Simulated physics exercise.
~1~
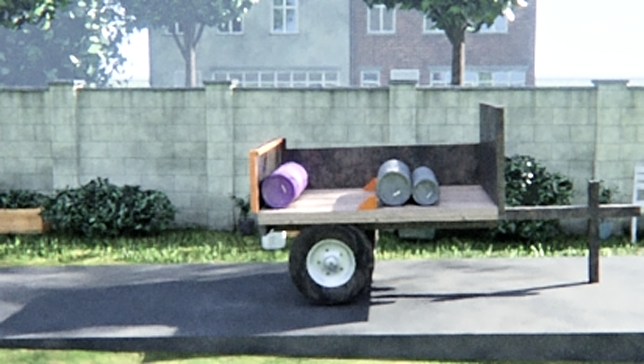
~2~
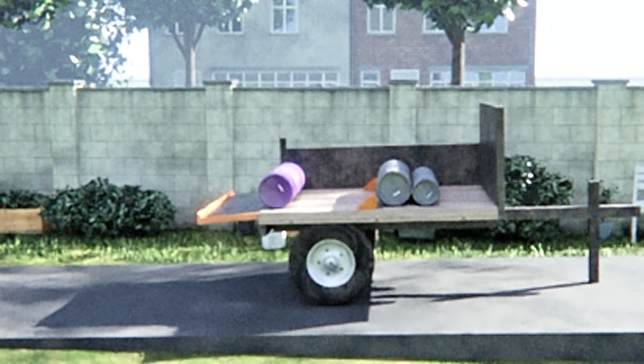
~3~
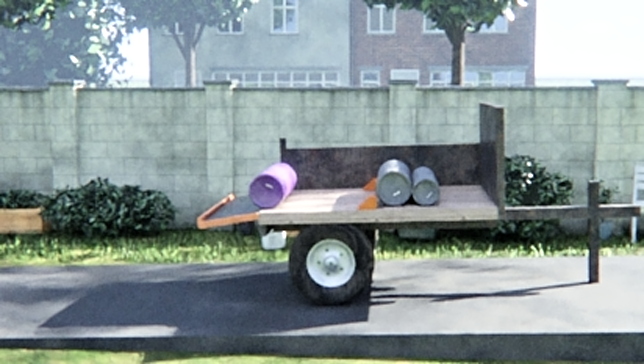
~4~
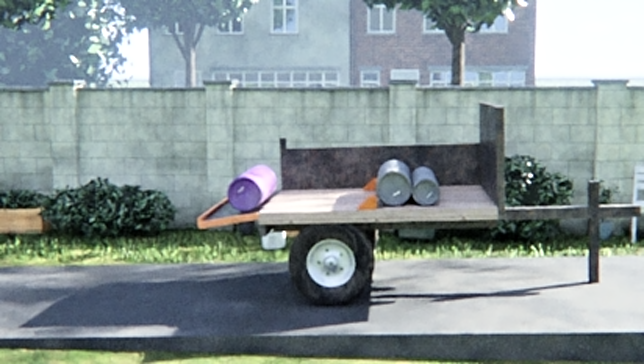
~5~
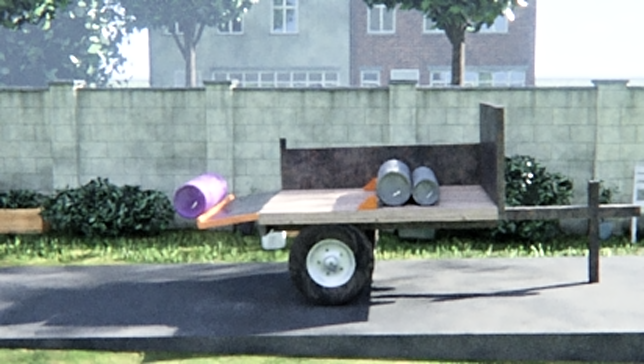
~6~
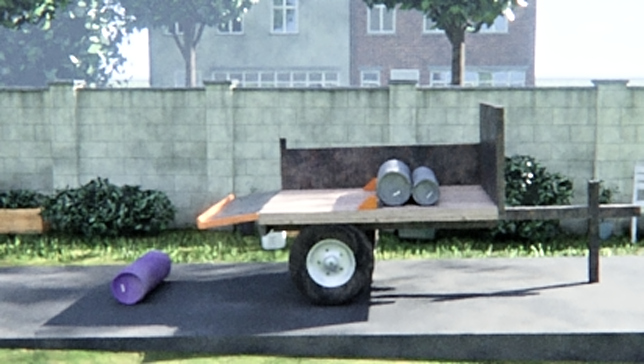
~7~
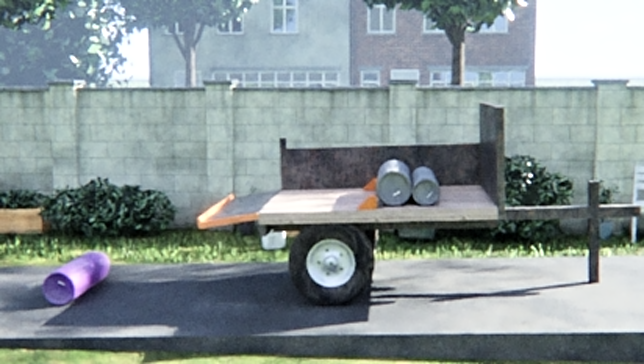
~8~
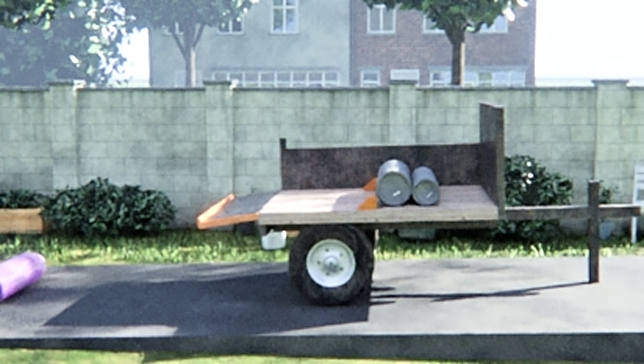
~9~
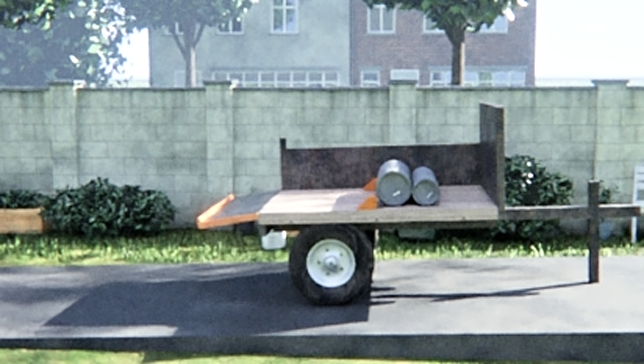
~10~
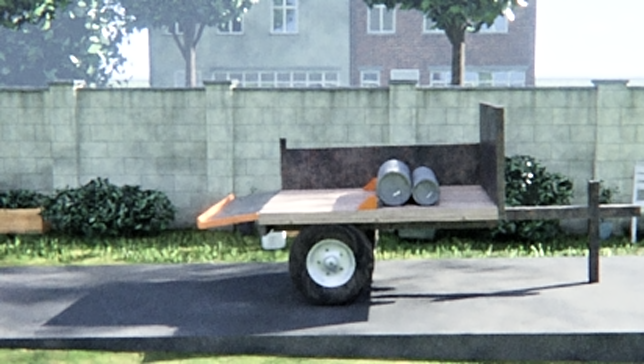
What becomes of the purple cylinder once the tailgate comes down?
It rolls left over the lowered tailgate, drops off the edge onto the pavement and rolls away out of view on the left.
